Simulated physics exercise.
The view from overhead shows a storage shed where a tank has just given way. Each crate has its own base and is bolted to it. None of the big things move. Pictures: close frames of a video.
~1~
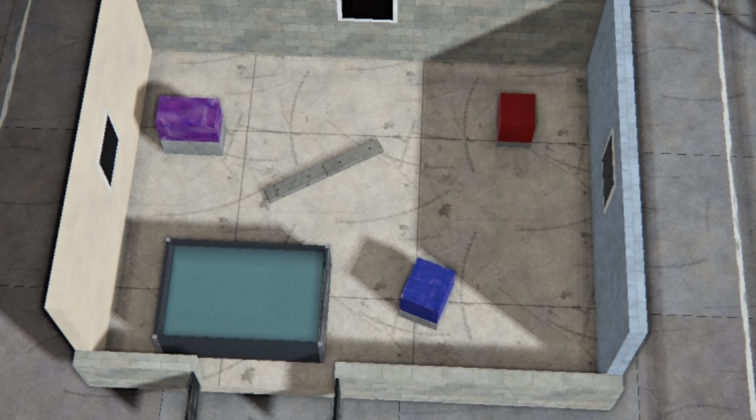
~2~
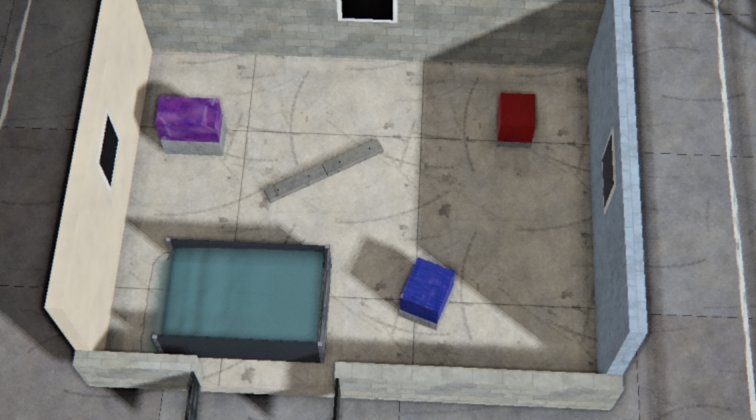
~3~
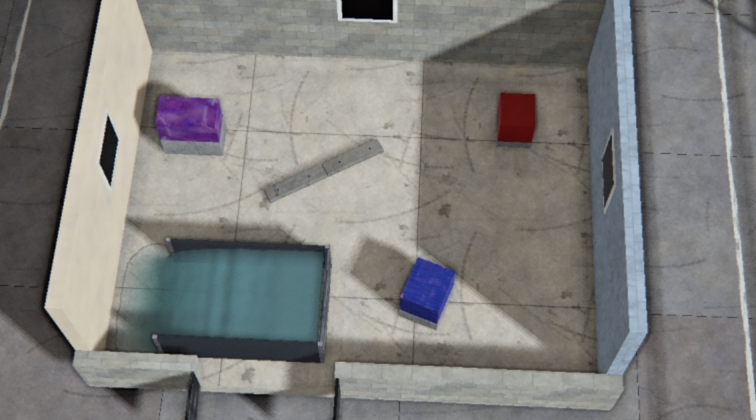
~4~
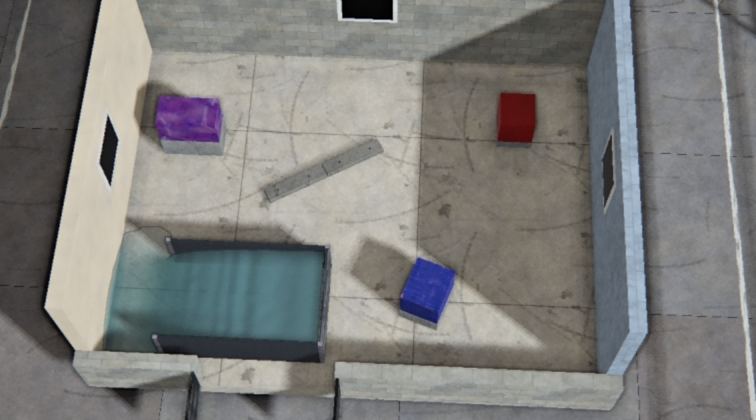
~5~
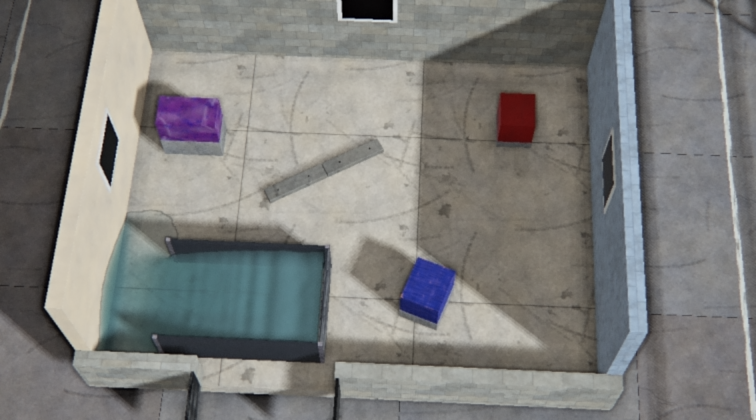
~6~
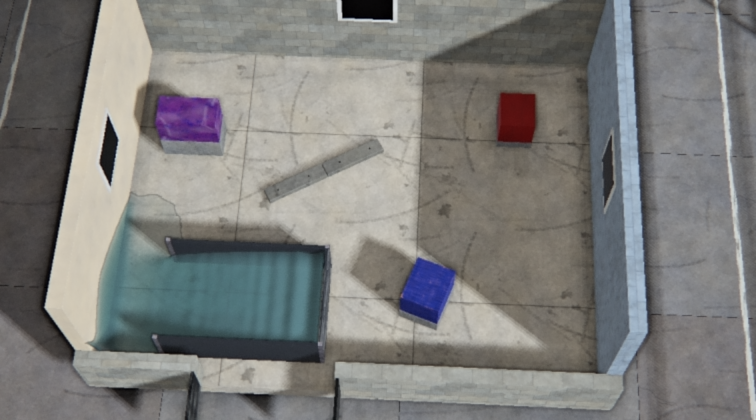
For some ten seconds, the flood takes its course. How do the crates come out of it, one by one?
The red crate is missed; the blue crate is missed; the purple crate is missed.
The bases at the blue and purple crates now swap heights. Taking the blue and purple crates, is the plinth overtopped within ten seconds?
In short, blue is left untouched; purple is inundated.
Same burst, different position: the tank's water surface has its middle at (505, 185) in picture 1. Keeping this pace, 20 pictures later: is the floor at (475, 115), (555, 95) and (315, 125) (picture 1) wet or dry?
As listed: Clear, not flooded, under water.
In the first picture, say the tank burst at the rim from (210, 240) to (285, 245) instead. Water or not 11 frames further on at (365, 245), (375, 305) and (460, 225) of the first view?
Those three come out moisture-free, moisture-free and moisture-free, one after another.
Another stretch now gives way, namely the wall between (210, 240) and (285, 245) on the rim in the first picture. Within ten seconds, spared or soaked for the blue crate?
Looking at it, blue crate is never reached.
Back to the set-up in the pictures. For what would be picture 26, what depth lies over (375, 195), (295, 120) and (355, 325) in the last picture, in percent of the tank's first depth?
My figures are about 0, 2 and 0 percent.
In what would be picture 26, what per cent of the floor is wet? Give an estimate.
That should be about 45 %.
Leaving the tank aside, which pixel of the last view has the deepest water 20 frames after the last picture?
Somewhere around (152, 57).
A moment on, water covers 10 % of the floor; the red crate not reached, the blue crate not reached, the purple crate water round its plinth.
Next, water covers 20 % of the floor; the red crate not reached, the blue crate not reached, the purple crate water round its plinth.
Then, water covers 45 % of the floor; the red crate not reached, the blue crate water round its plinth, the purple crate water round its plinth.
Later, water covers 60 % of the floor; the red crate water round its plinth, the blue crate water round its plinth, the purple crate water round its plinth.
In the end, water covers 90 % of the floor; the red crate stayed above the water, the blue crate stayed above the water, the purple crate stayed above the water.
